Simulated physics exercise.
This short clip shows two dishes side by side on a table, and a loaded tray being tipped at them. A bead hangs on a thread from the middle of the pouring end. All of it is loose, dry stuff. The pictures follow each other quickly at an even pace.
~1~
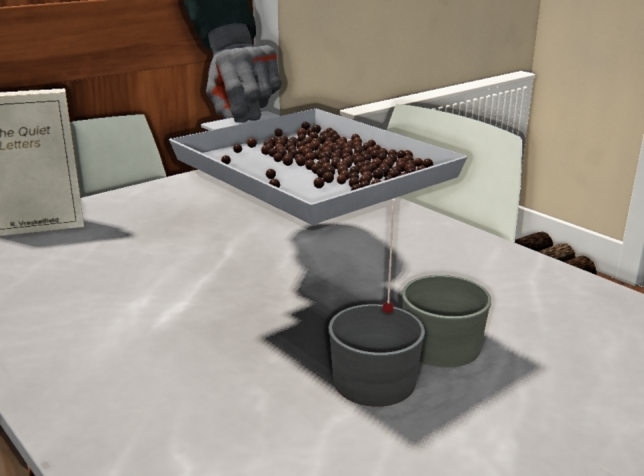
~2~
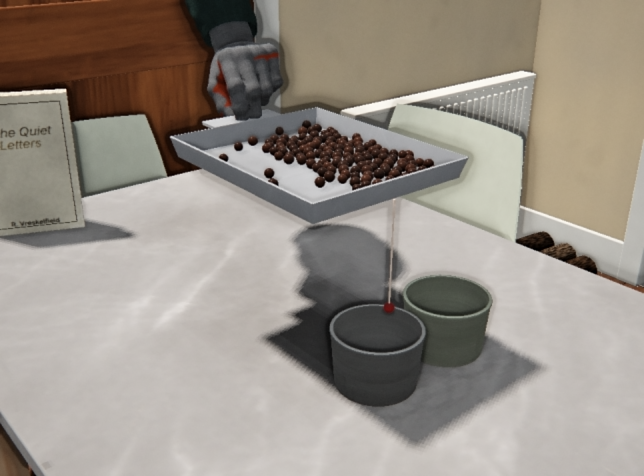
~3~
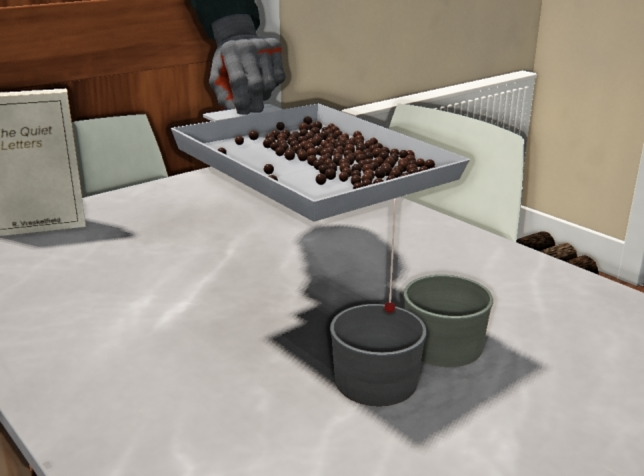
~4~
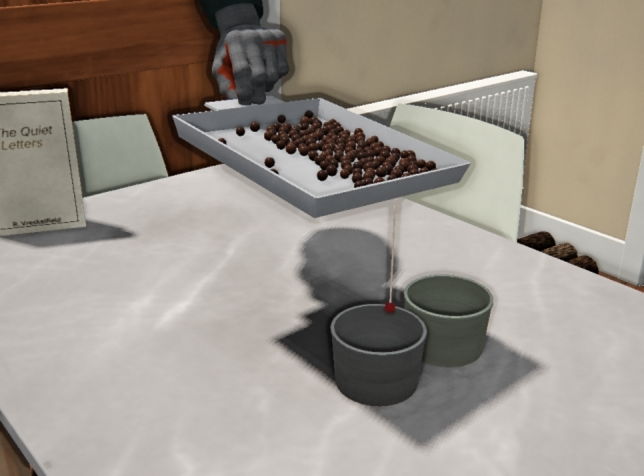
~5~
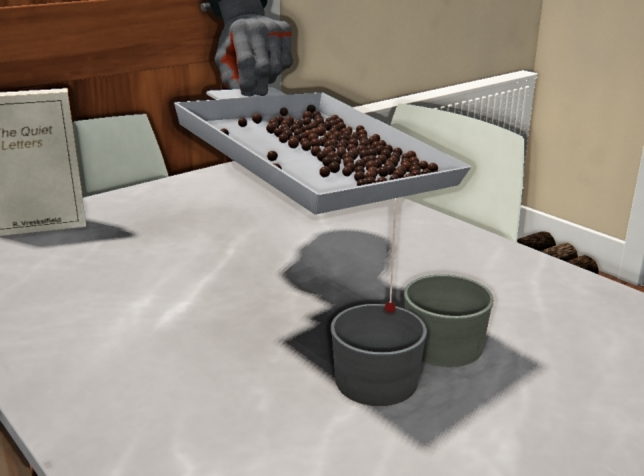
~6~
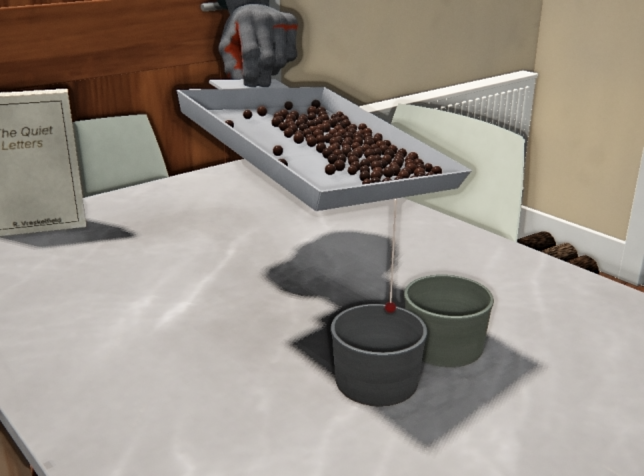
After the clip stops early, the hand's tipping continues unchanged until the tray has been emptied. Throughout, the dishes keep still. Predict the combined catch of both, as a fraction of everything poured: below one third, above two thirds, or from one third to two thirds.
The dishes will top two thirds of the load.
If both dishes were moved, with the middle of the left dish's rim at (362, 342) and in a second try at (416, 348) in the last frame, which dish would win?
Going by the two tries in order: The right-placed dish, then the right-placed dish.
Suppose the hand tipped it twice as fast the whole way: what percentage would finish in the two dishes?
Result: About 90 per cent.
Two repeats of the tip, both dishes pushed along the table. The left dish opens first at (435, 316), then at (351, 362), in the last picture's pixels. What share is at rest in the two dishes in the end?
It comes to roughly 60 per cent in one try and roughly 0 per cent in the next.
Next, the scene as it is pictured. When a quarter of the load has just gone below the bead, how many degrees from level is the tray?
80 degrees.
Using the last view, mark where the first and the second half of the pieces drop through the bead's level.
I'd place the first part at (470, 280) and the rest at (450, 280).
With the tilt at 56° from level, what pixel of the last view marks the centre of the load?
(395, 141).
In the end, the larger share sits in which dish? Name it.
Result - fuller dish: Right-side dish.
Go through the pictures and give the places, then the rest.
The first frame shows corners of the pouring end near (312, 201) and (459, 156), level; middle of the load near (346, 157), chocolate balls; left dish near (408, 370); right dish near (477, 333); bead on its thread near (388, 308).
The second frame shows corners of the pouring end near (313, 200) and (460, 157), level; middle of the load near (347, 157).
The third frame shows corners of the pouring end near (315, 197) and (462, 158), tipped barely, lowest at the right corner; middle of the load near (348, 154).
The fourth frame shows corners of the pouring end near (317, 194) and (463, 162), tipped a little, lowest at the right corner; middle of the load near (349, 151).
The fifth frame shows corners of the pouring end near (319, 191) and (463, 165), tipped a little, lowest at the right corner; middle of the load near (351, 149).
The sixth frame shows corners of the pouring end near (322, 188) and (464, 168), tipped a little, lowest at the right corner; middle of the load near (356, 147), near two thirds on the move; left dish near (411, 370); right dish near (480, 333).
Shortly afterwards, tray tipped steeply; the whole lot on the tray.
Next, tray tipped right over; a little on the tray; the bulk in the right dish; a little outside both; a little in the air.
Some moments later, tray tipped past a quarter turn; all but a few in the right dish; a little outside both.
In the end, tray tipped past a quarter turn; none at all in the left dish; all but a few in the right dish; a little outside both.
